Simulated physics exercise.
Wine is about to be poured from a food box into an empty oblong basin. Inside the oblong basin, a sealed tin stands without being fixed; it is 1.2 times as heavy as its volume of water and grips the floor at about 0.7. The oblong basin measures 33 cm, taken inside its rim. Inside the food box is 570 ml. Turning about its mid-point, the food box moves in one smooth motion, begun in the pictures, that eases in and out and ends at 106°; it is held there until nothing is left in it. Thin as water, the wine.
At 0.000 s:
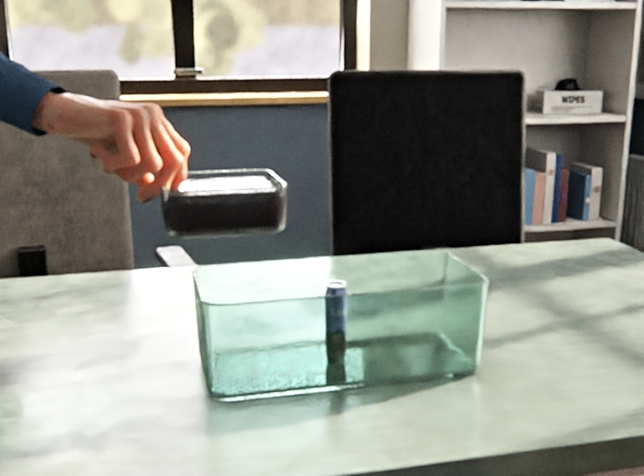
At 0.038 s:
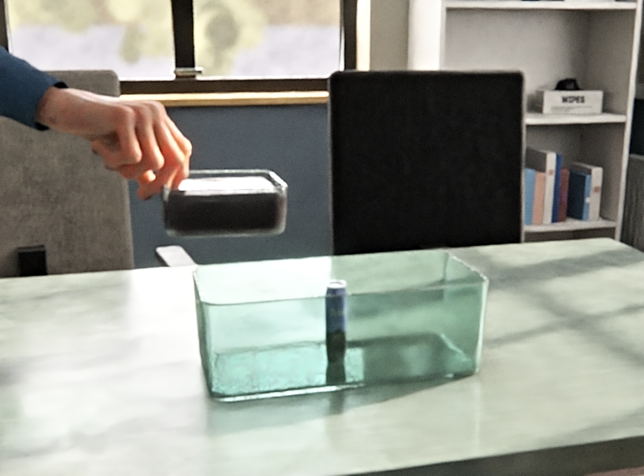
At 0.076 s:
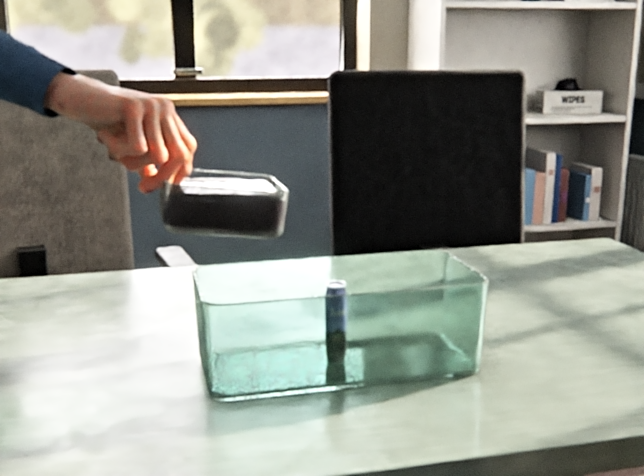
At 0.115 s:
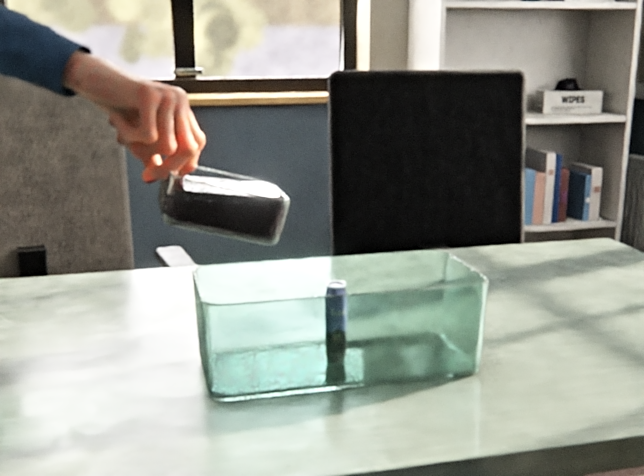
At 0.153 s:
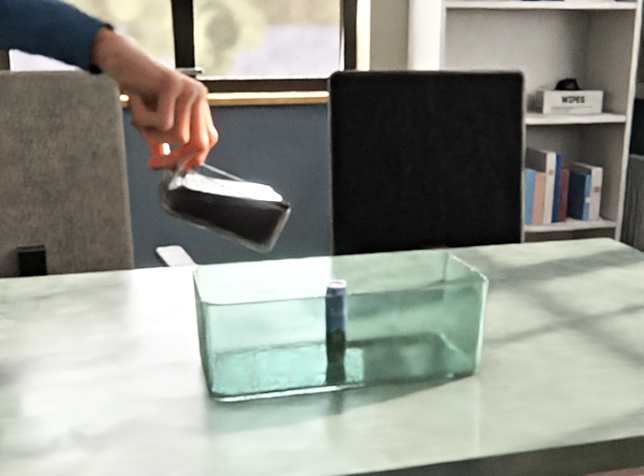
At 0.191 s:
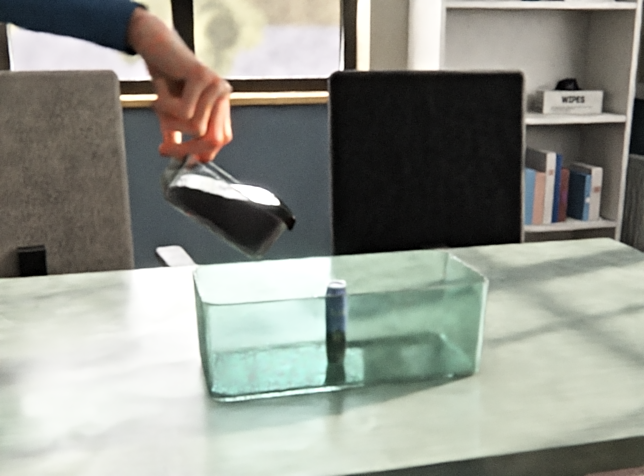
At a table by a window, a hand tilts a clear box of dark liquid rightward above a green glass basin holding a tin.
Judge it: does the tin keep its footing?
No - it's down.
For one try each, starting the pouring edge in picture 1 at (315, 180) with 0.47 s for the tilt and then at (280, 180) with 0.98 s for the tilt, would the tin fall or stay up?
Run one: It does not tip. Run two: It does not tip.
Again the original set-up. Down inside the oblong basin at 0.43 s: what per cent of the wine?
I reckon close to 76 percent of it.
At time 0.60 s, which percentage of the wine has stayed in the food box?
Roughly 1 percent remains.
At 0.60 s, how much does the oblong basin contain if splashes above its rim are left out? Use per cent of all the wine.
About 96 per cent.
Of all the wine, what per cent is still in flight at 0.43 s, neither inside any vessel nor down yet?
My guess is roughly 16 %.
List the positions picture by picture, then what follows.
It leans 0°; its right rim is at (278, 179); the wine meets the walls at (163, 191) and (275, 184); the oblong basin's rim runs from (198, 287) to (466, 267); the tin's top is at (336, 288), in the first picture.
It leans 2°; its right rim is at (278, 181); the wine meets the walls at (164, 189) and (276, 185), in the second picture.
It leans 7°; its right rim is at (279, 186); the wine meets the walls at (165, 186) and (277, 187), in the third picture.
It leans 15°; its right rim is at (281, 194); the wine meets the walls at (166, 183) and (279, 190), in the fourth picture.
It leans 25°; its right rim is at (281, 205); the wine meets the walls at (168, 182) and (274, 196); 3 per cent is over the edge, in the fifth picture.
It leans 38°; its right rim is at (278, 217); the wine meets the walls at (164, 181) and (265, 200); 10 per cent is over the edge, in the sixth picture.
After 0.43 s the tilt is 104° and 8 per cent is still to pour; the tin stands where it began.
After 0.60 s the tilt is 106° and 1 per cent is still to pour; the tin leans 25°.
After 0.77 s the tilt is 106° and 0 per cent is still to pour; the tin lies on its side.
After 0.97 s the tilt is 106° and 0 per cent is still to pour; the tin lies on its side.
In the end the tin lies on its side.
